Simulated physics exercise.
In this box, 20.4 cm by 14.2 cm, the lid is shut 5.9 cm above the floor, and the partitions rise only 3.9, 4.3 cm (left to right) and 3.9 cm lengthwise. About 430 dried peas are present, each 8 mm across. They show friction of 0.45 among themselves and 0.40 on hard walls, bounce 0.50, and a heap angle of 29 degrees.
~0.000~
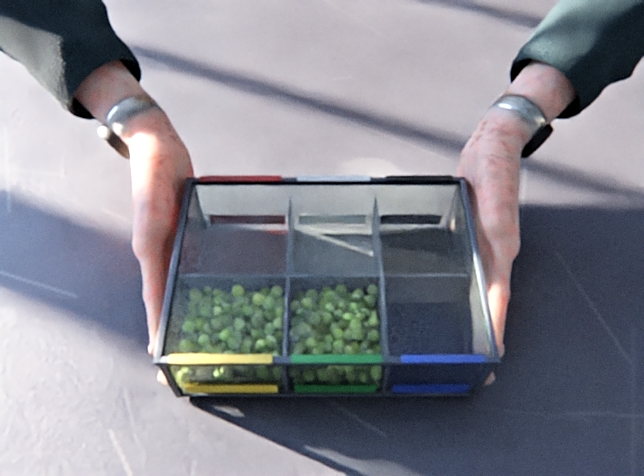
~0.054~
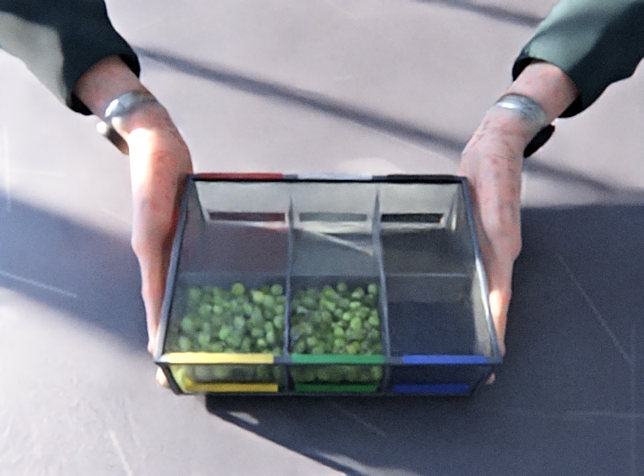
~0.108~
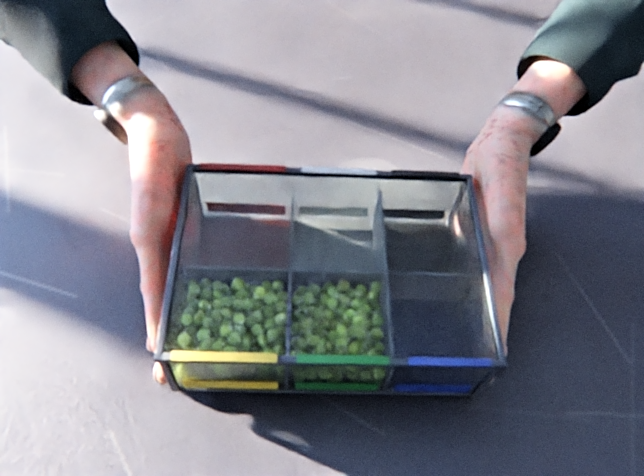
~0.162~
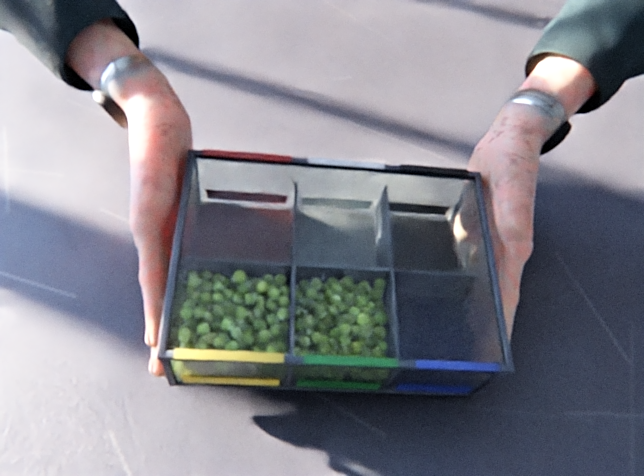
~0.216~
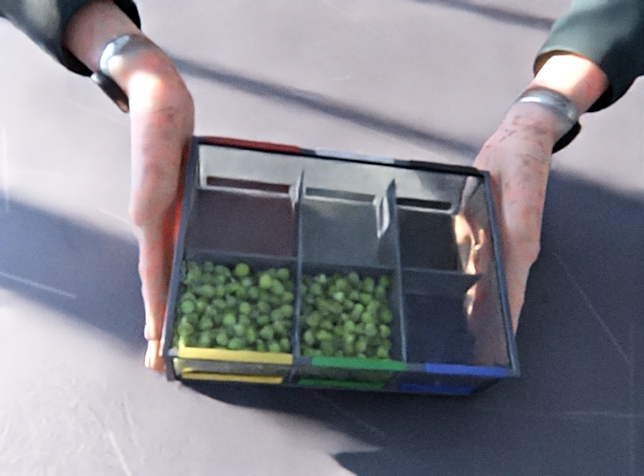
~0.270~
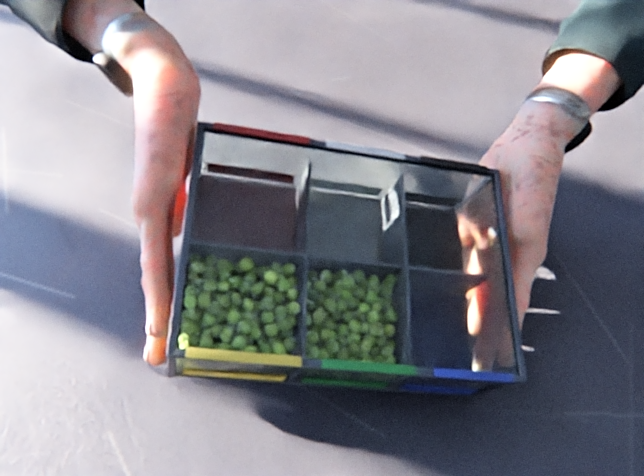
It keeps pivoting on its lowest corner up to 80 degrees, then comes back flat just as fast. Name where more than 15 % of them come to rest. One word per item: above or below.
In order - red compartment: Below; blue compartment: Below; green compartment: Above; yellow compartment: Above; white compartment: Below; black compartment: Below.
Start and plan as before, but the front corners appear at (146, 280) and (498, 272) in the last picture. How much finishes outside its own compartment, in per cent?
I'd put it at about 40 per cent.
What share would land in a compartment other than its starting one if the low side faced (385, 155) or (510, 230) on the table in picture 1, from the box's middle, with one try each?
Near 40 and 35 per cent, in that order.
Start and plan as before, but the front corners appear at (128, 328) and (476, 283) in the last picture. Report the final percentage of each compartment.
Result - red: 25 %; blue: 0 %; green: 30 %; yellow: 50 %; white: 0 %; black: 0 %.
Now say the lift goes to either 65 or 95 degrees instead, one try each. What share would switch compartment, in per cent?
Close to 10 in a hundred first, and 25 in a hundred second.
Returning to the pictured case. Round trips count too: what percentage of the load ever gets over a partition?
The share comes out near 20 per cent.
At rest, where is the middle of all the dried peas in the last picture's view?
Near (310, 351).
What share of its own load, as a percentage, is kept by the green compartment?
Around 90 percent stays put.
Then, at 1.12 s, tilt 79 degrees; blue 5 %, green 50 %, yellow 50 %.
Then, at 1.68 s, tilt 35 degrees; blue 5 %, green 55 %, yellow 40 %.
Then, at 2.30 s, tilt 0 degrees; blue 5 %, green 55 %, yellow 40 %.
At rest (2.8 s), red 0 %, blue 5 %, green 55 %, yellow 40 %, white 0 %, black 0 %.
